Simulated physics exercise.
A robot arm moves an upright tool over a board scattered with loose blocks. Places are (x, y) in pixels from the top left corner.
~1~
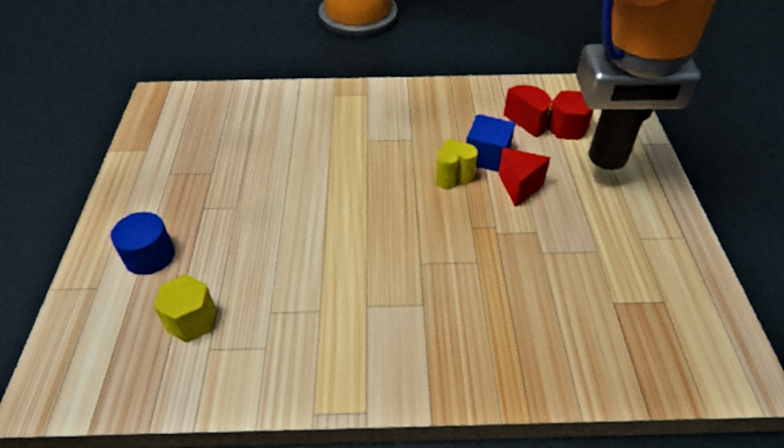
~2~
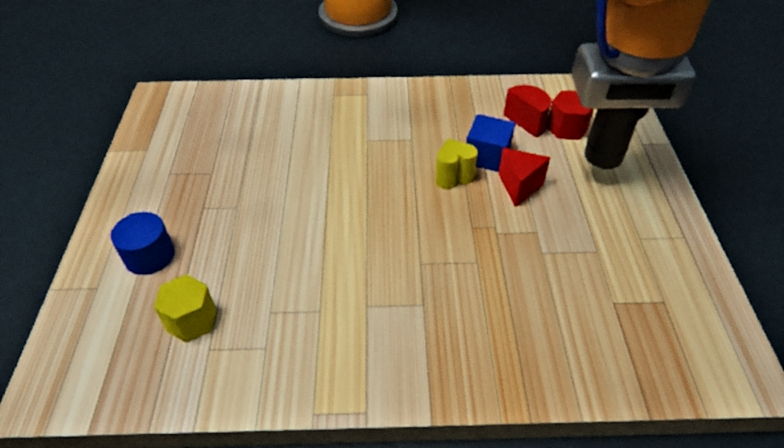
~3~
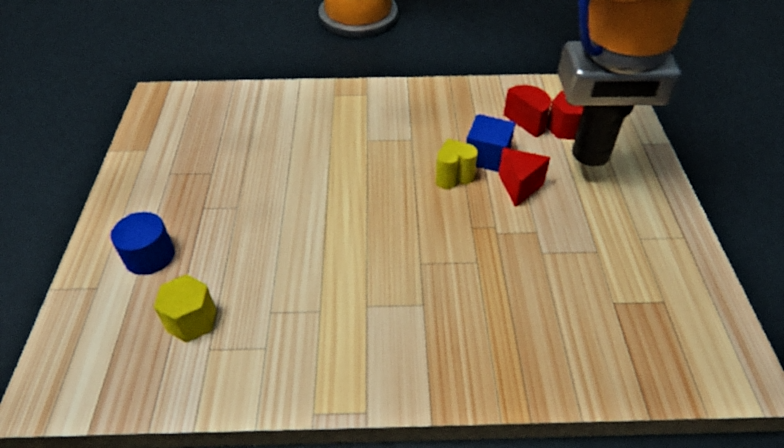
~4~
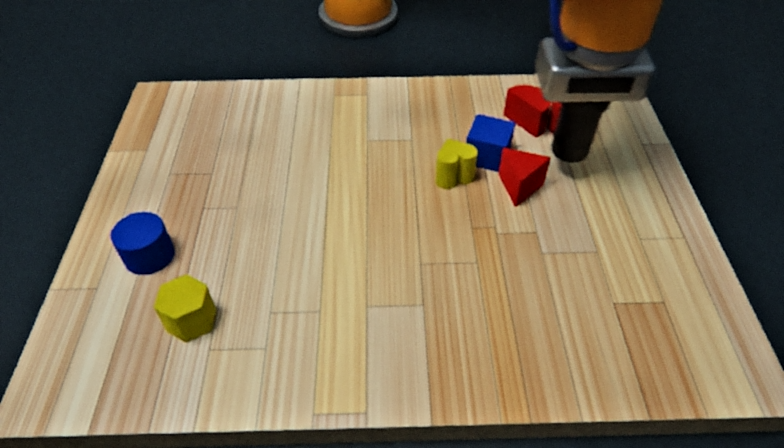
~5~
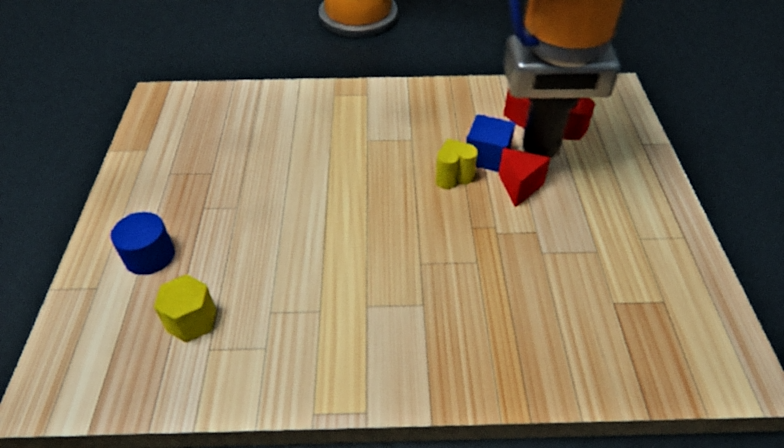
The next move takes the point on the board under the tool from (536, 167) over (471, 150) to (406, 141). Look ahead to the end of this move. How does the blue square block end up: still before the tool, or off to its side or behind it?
Most likely the blue square block stays ahead.
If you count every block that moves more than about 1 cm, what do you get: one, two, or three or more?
Total moved: One.
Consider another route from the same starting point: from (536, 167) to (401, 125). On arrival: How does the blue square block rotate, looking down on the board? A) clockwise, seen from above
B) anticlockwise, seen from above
I choose B.
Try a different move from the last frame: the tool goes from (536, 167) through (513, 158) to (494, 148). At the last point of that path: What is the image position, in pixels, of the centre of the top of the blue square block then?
The middle of the upper face of the blue square block will lie at about (459, 121) in the picture.
On the path given first. One third of the way, tool (495, 136); blue square block (457, 123).
Two thirds of the way, tool (450, 127); blue square block (412, 115).
At the end, tool (406, 122); blue square block (370, 109); red three-sided block not moved.
